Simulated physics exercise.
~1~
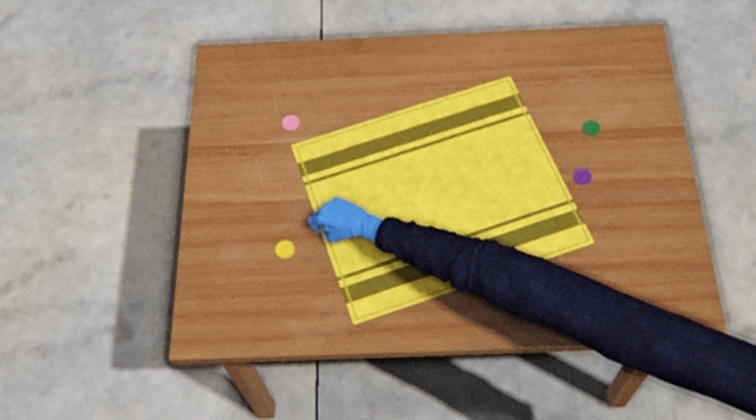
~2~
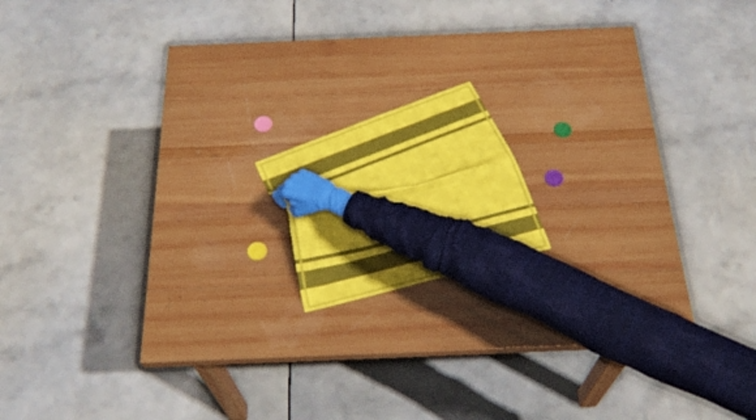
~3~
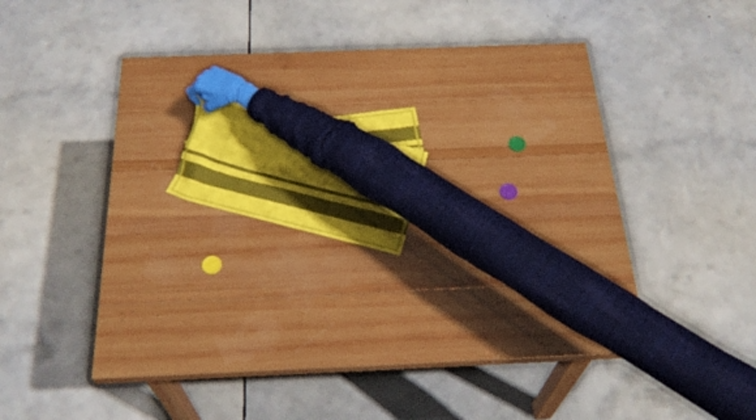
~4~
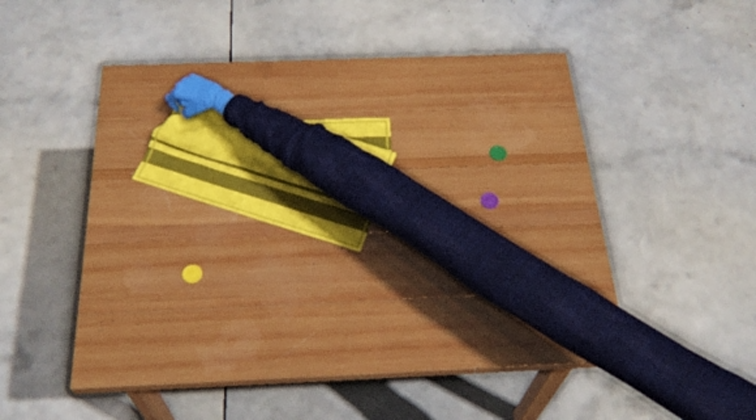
A gloved hand drags a yellow striped towel up and left, covering the pink dot.
